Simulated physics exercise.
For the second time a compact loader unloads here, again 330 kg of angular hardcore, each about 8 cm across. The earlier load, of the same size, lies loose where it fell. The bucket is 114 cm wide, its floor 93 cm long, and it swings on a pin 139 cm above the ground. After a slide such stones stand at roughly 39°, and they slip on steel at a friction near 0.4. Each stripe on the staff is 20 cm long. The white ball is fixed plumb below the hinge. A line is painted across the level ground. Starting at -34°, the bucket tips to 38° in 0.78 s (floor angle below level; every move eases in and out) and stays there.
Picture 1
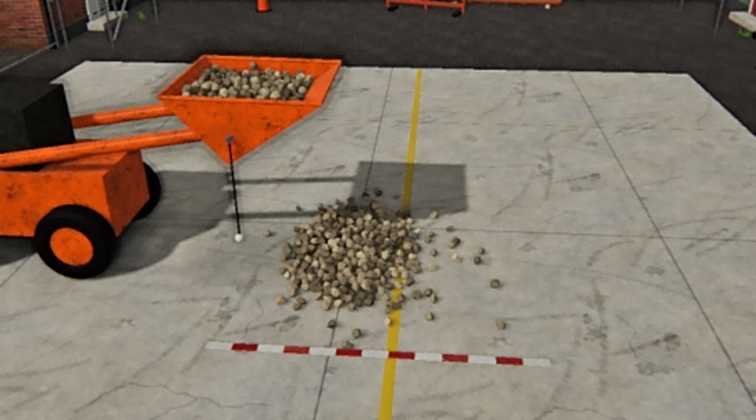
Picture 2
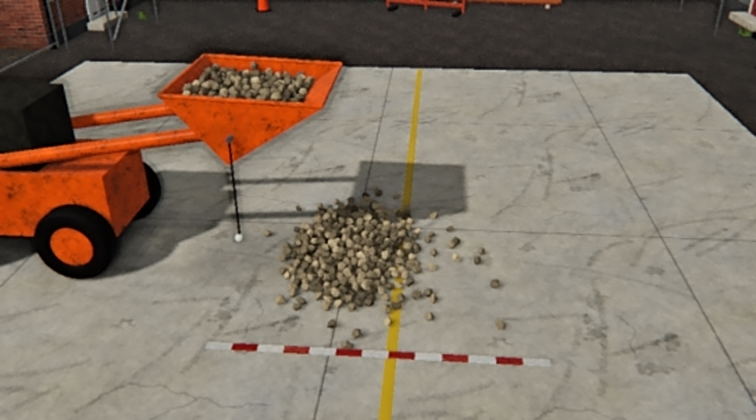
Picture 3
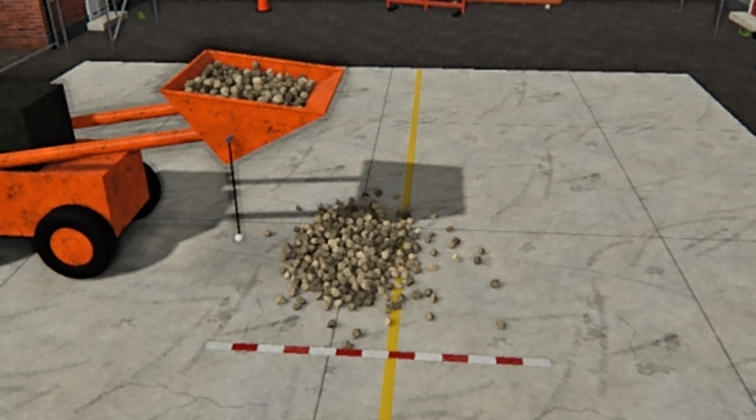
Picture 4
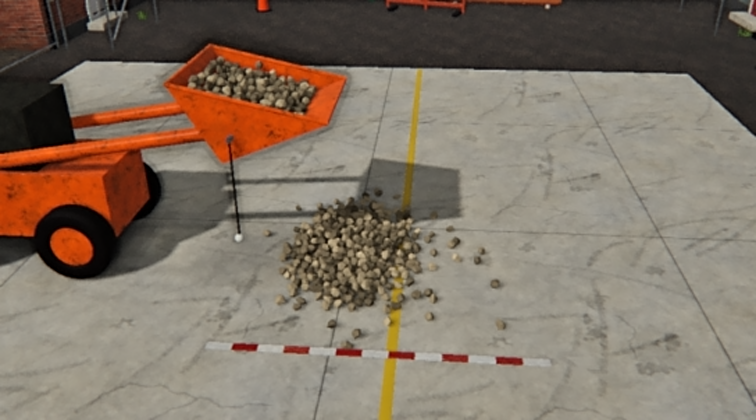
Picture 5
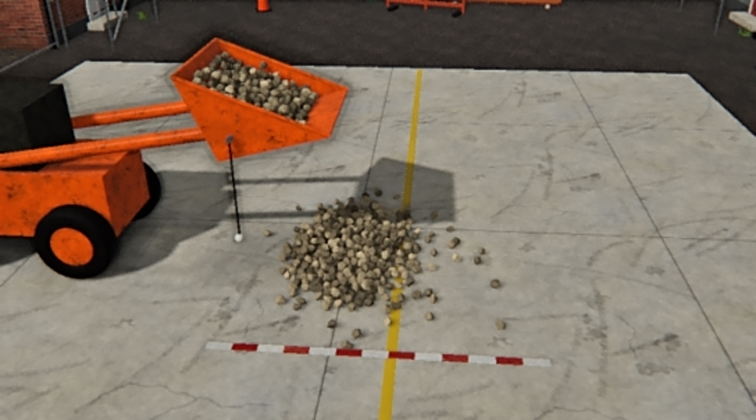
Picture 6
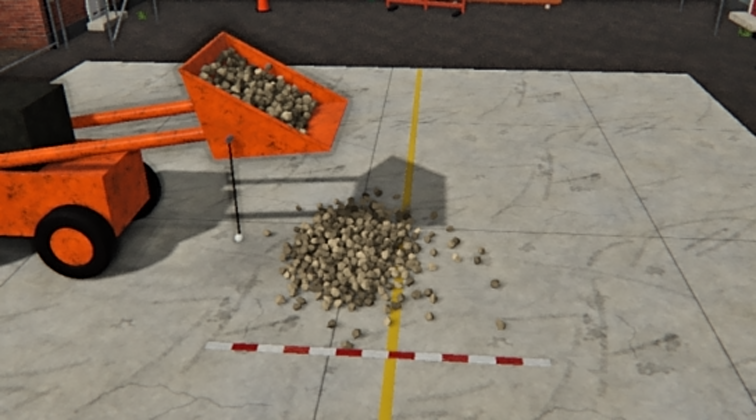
On a concrete yard with a yellow line, an orange loader holds a raised bucket of stones beside a loose pile on the ground; the bucket gradually tilts forward, its right lip lowering, while the loader and pile stay still.
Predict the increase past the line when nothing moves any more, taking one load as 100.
Roughly 26 per cent of a load more.
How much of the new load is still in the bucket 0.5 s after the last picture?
About 95 per cent.
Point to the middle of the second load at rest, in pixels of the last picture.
Around (373, 242).
Then, 0.2 s after the last picture the floor is at 26°; in per cent of one load, 100 in the bucket, 91 short of the line, 9 past the line; the foremost stones are at (470, 260).
Then, 0.5 s after the last picture the floor is at 38°; in per cent of one load, 94 in the bucket, 97 short of the line, 9 past the line; the foremost stones are at (470, 260).
Then, 0.9 s after the last picture the floor is at 38°; in per cent of one load, 37 in the bucket, 154 short of the line, 9 past the line; the foremost stones are at (470, 260).
Then, 3.6 s after the last picture the floor is at 38°; in per cent of one load, 0 in the bucket, 165 short of the line, 35 past the line; the foremost stones are at (502, 274). Net gain past the line, 26.
